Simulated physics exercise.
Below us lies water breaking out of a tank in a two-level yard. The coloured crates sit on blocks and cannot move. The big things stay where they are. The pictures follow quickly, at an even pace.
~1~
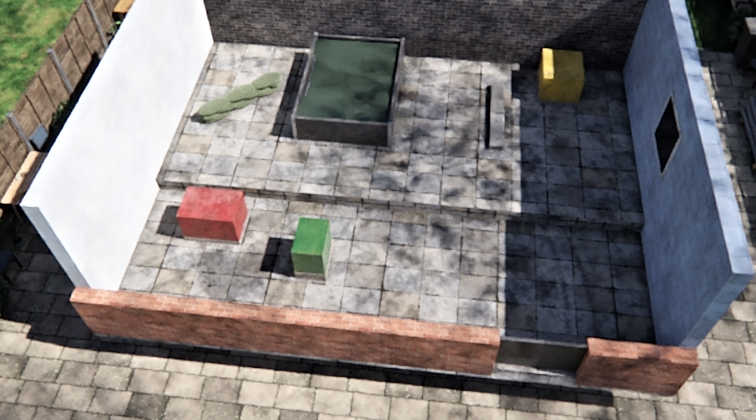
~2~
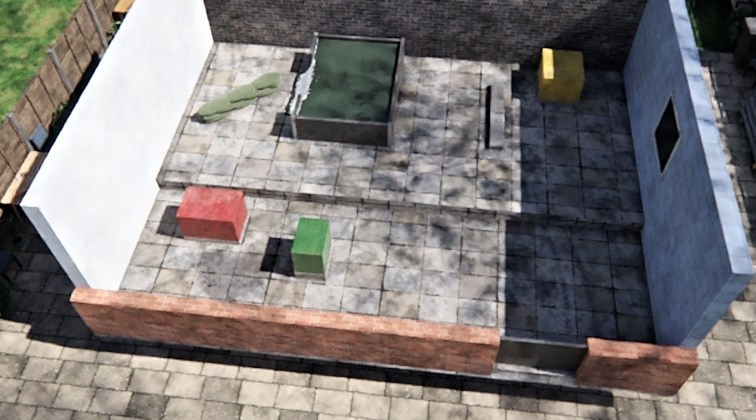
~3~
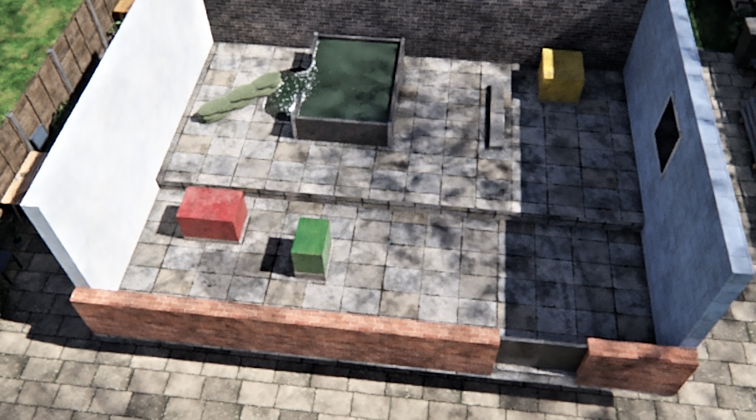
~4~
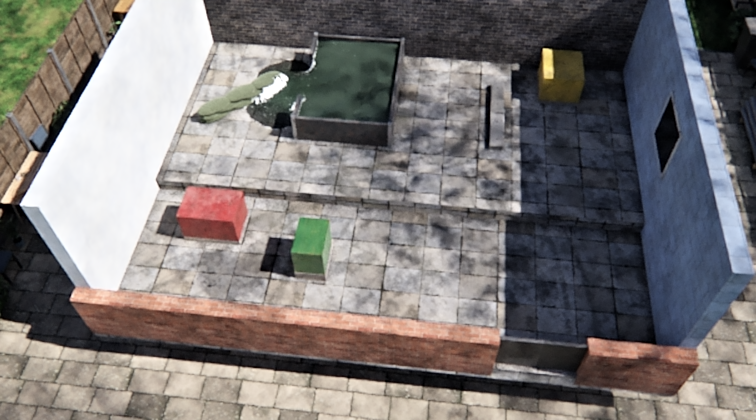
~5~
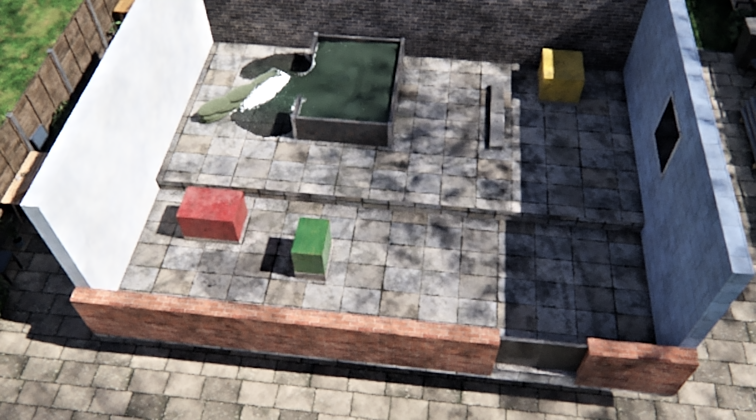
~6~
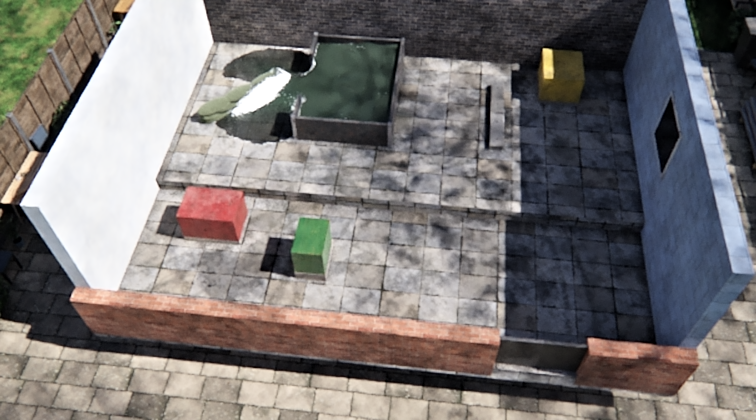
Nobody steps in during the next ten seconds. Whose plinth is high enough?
In the end: The red crate is soaked; the green crate keeps dry; the yellow crate keeps dry.
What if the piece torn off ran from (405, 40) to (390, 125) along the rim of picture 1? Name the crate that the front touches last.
The red-painted one.
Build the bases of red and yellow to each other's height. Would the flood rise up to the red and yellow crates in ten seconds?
One by one: The red crate takes water, the yellow crate is spared.
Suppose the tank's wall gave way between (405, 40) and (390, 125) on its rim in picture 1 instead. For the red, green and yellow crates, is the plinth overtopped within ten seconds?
The red crate keeps dry; the green crate remains dry; the yellow crate gets wet.
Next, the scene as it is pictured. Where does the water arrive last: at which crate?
It is the yellow crate.
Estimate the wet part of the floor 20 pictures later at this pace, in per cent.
Some 30 per cent.
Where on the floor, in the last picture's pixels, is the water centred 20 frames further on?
Around (282, 122).
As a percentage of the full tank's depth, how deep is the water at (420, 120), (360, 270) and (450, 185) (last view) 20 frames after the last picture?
In turn 0, 0 and 0 in a hundred.
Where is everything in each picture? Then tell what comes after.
In the first frame, still water in the water tank at (351, 80).
In the second frame, the front is at a hidden place, out from the gap at (309, 89).
In the third frame, the front is at (283, 73), out from the gap at (309, 90).
In the fourth frame, water pours out at (309, 90) and has run to (265, 72).
In the fifth frame, water pours out at (309, 90) and has run to (248, 68).
In the sixth frame, the front is at (231, 67), out from the gap at (309, 90).
A moment on, water covers 10 % of the floor; the red crate not reached, the green crate not reached, the yellow crate not reached.
Next, water covers 20 % of the floor; the red crate water round its plinth, the green crate not reached, the yellow crate not reached.
Then, water covers 30 % of the floor; the red crate water round its plinth, the green crate water round its plinth, the yellow crate not reached.
Later, water covers 45 % of the floor; the red crate water round its plinth, the green crate water round its plinth, the yellow crate water round its plinth.
In the end, water covers 60 % of the floor; the red crate was topped, the green crate stayed above the water, the yellow crate stayed above the water.
